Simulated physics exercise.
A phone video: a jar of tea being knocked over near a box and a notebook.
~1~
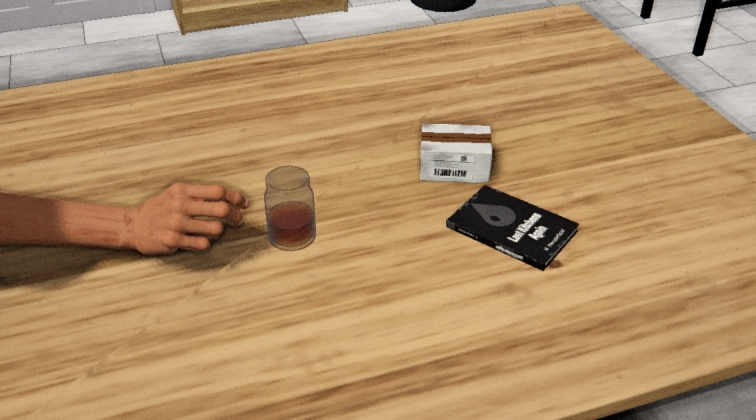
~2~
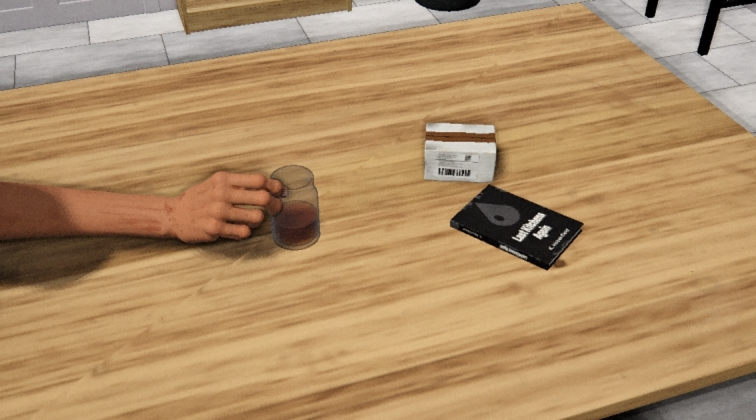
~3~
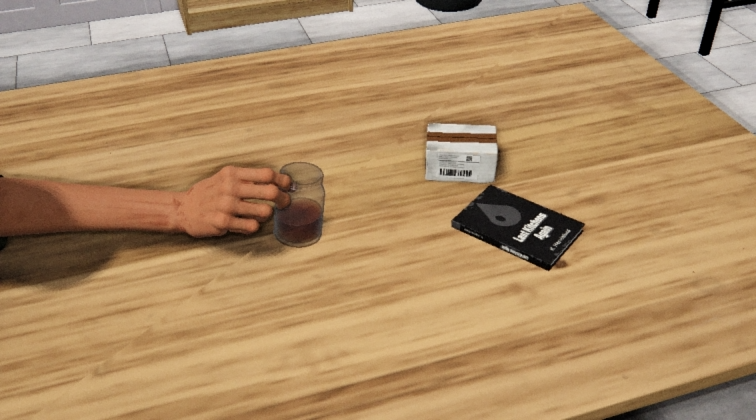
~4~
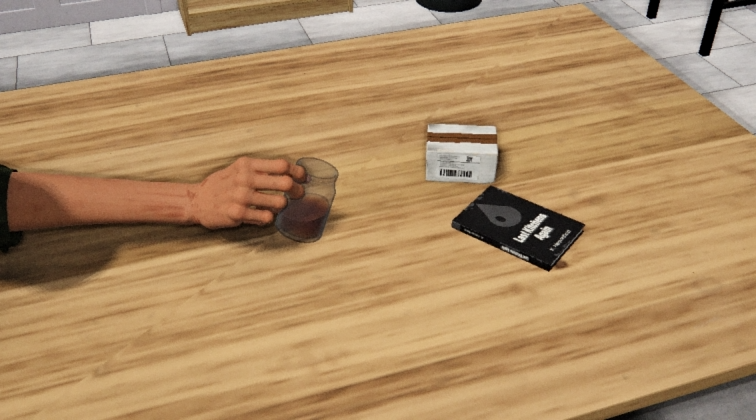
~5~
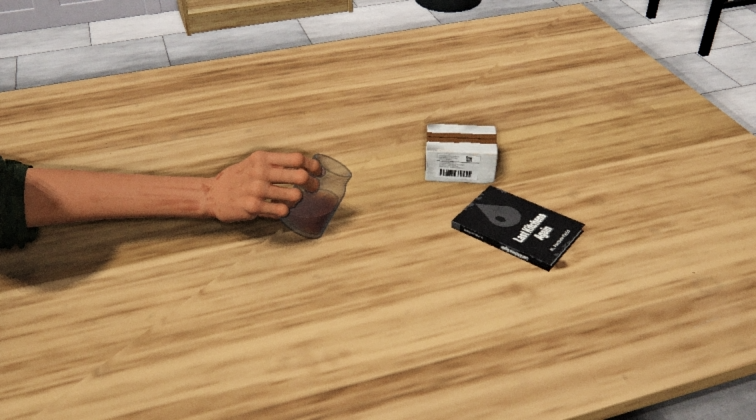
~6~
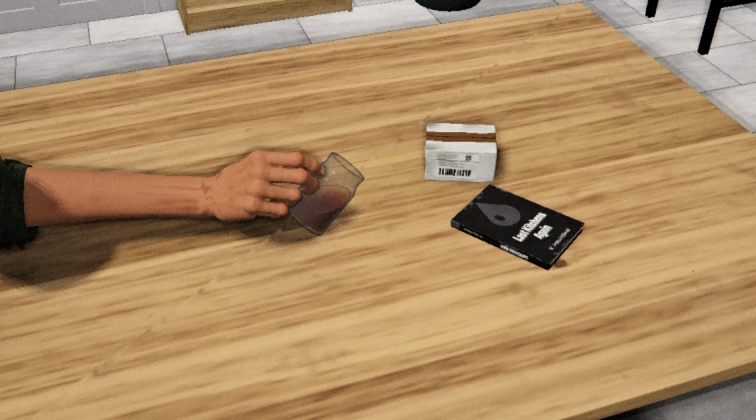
The clip shows a hand reaching in from the left and pushing against a clear jar of reddish liquid, which slides slightly right and leans steeply rightward, while a white box and a black book stay still on the wooden table.
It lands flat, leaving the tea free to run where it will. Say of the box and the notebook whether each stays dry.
Take the box: It is left wet. Take the notebook: It is left wet.
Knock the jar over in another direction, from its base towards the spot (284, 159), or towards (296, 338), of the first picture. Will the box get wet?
Toward the first point it avoids the spill; toward the second it avoids the spill.
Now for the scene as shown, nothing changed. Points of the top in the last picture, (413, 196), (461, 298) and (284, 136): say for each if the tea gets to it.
In turn: Wet, untouched, not reached.
A moment on, the puddle covers about as much as a saucer; the box is reached; the notebook is reached.
Further on, the puddle covers about as much as a plate; the box is reached; the notebook is reached.
When it is over, the puddle covers about as much as a plate; the box is reached; the notebook is reached.
